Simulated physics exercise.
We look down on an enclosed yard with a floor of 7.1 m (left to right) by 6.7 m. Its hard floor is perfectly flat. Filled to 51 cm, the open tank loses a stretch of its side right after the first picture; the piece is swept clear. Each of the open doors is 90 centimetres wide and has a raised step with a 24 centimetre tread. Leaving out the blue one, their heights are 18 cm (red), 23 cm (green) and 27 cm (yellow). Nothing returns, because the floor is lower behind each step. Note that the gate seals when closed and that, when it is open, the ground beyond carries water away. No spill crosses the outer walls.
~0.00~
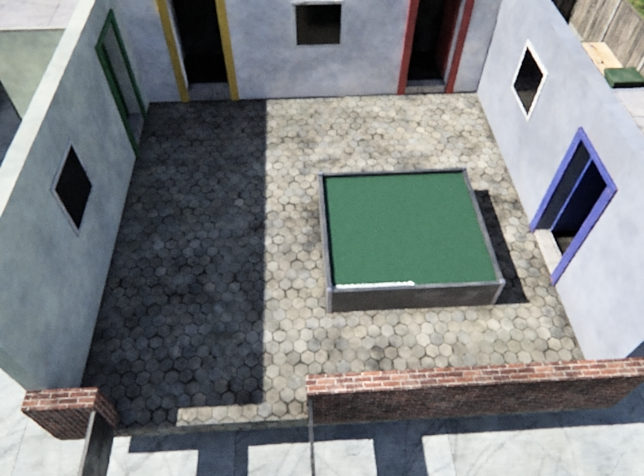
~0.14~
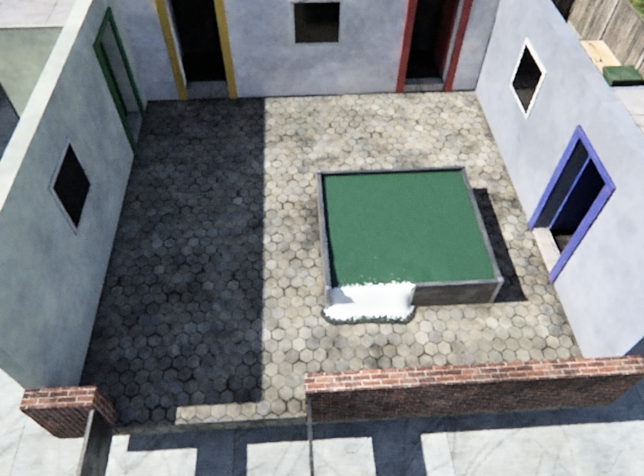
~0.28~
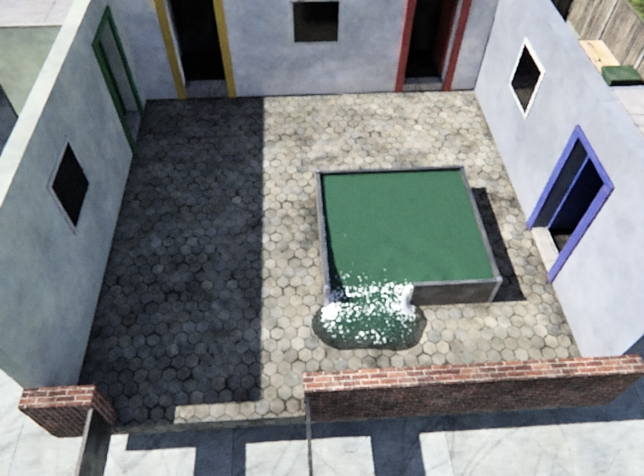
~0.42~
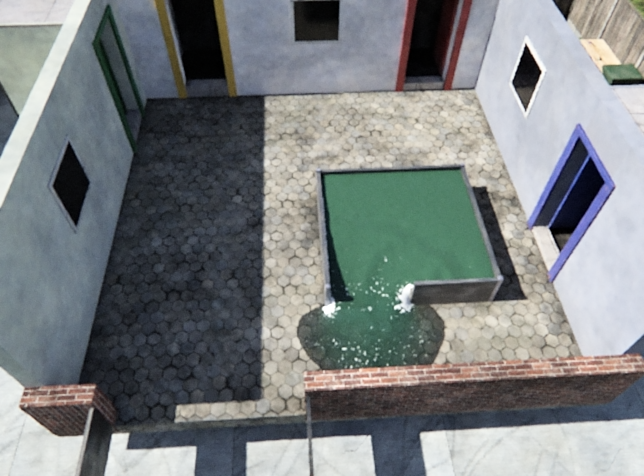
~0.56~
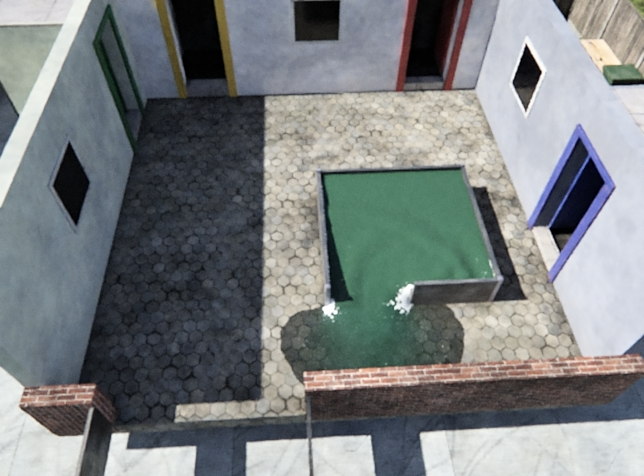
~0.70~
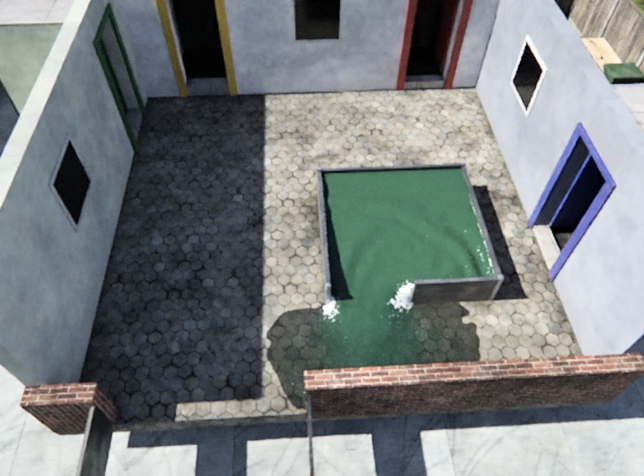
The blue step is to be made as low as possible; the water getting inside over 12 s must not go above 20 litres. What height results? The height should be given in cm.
It would have to be roughly 5.5 cm high.
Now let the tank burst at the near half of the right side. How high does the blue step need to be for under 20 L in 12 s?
Then it needs around 34 cm.
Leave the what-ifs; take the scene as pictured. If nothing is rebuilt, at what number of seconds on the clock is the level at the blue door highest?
Peak time: About 3.4 s.
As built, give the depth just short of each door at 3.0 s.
Depths in cm: Red 0, green 0, blue 8, yellow 0.
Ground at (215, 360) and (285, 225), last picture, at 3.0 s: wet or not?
Note: Point one reached; point two not yet reached.
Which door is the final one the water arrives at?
The yellow one comes last.
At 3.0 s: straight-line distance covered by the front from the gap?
Around 4.4 m out.
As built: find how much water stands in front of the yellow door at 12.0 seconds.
Depth: Near 7.5 cm.
After 1.4 s water covers 10 % of the floor, deepest (38 cm) near (368, 379); it has not reached the blue door.
After 3.0 s water covers 25 % of the floor, deepest (30 cm) near (368, 379); 8 cm at the blue door, 0 litres in over its 10 cm step.
After 12.0 s water covers 90 % of the floor, deepest (9 cm) near (356, 392); 6 cm at the blue door, 1 litre in over its 10 cm step.
At the blue door as built, the water arrived by 2.7 s and peaked near 9 cm at 3.4 s.
Run again over the same 12 s with other heights there, 31 litres in over 4.5 cm, 13 litres over 6 cm. The limit of 20 litres is kept from about 5.5 cm up.
